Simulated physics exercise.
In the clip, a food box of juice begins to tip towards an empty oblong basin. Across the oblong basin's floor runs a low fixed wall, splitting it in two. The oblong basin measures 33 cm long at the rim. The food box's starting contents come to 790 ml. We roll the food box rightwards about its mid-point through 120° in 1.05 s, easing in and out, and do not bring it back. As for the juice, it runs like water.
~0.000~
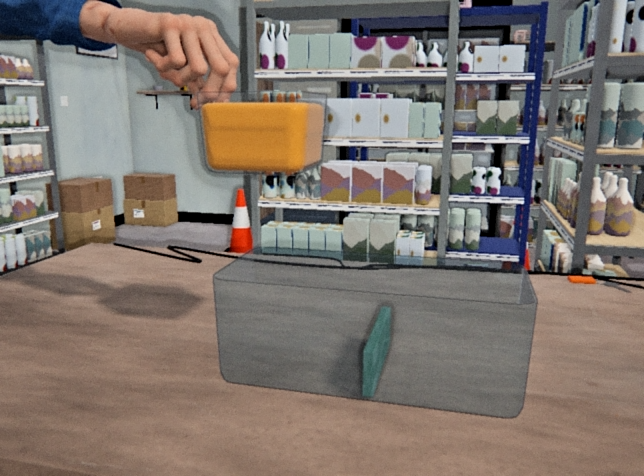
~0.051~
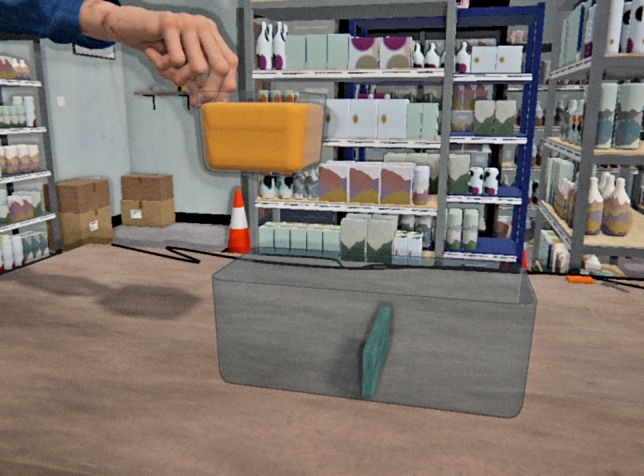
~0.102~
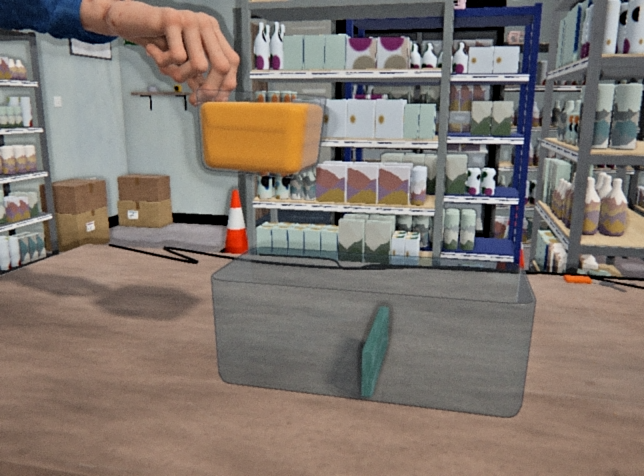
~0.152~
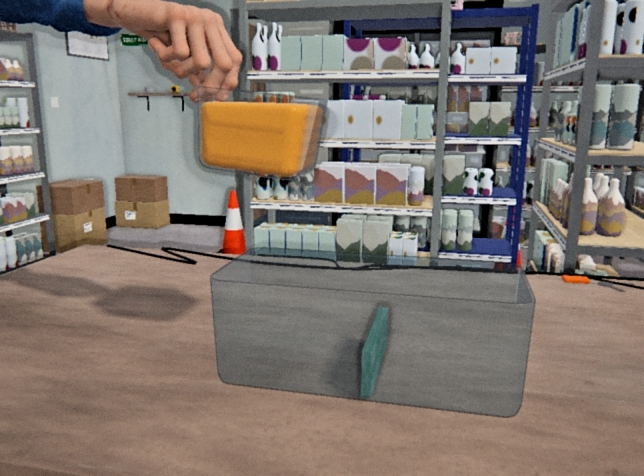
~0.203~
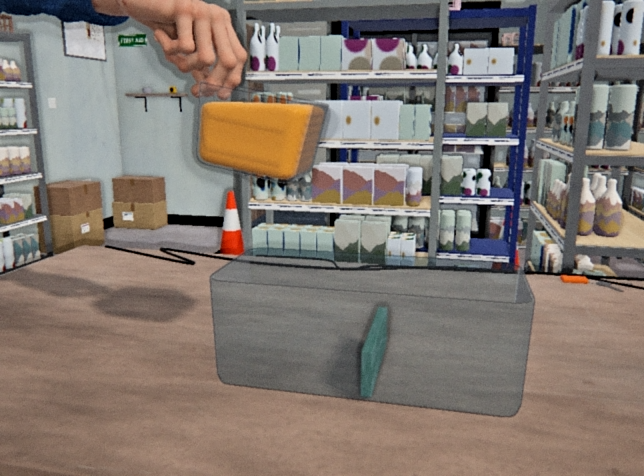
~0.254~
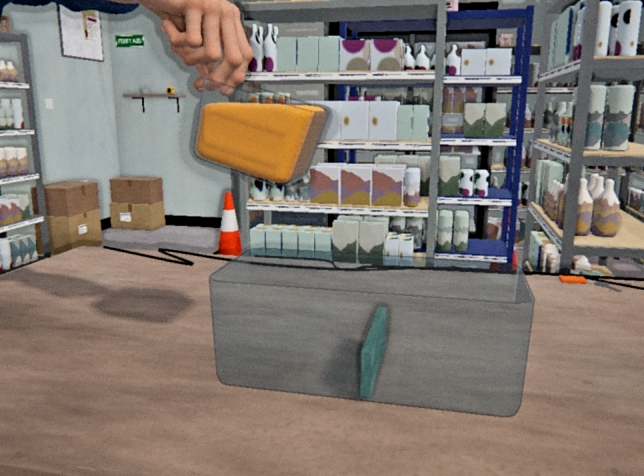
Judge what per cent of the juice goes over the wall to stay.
62 percent, roughly.
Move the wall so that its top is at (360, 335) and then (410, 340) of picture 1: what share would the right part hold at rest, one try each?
Respectively close to 70 and 10 %.
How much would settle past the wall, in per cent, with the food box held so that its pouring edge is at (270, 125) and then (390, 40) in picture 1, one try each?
It comes to 5 per cent, and then 90 per cent.
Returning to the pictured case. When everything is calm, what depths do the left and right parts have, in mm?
Roughly 12 mm on the left side and 24 mm on the right side.
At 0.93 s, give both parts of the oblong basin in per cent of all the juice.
About 28 left, about 62 right.
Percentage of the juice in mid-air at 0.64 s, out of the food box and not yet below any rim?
Share: Roughly 36 per cent.
Then, 0.64 s in, the tilt is 81° and 44 per cent is still to pour, 3 is left of the wall and 16 right of it.
Then, 0.93 s in, the tilt is 116° and 3 per cent is still to pour, 28 is left of the wall and 61 right of it.
Then, 1.23 s in, the tilt is 120° and 0 per cent is still to pour, 38 is left of the wall and 62 right of it.
Then, 1.55 s in, the tilt is 120° and 0 per cent is still to pour, 38 is left of the wall and 62 right of it.
Finally, 38 per cent lies left of the wall, 62 right of it and 1 outside.
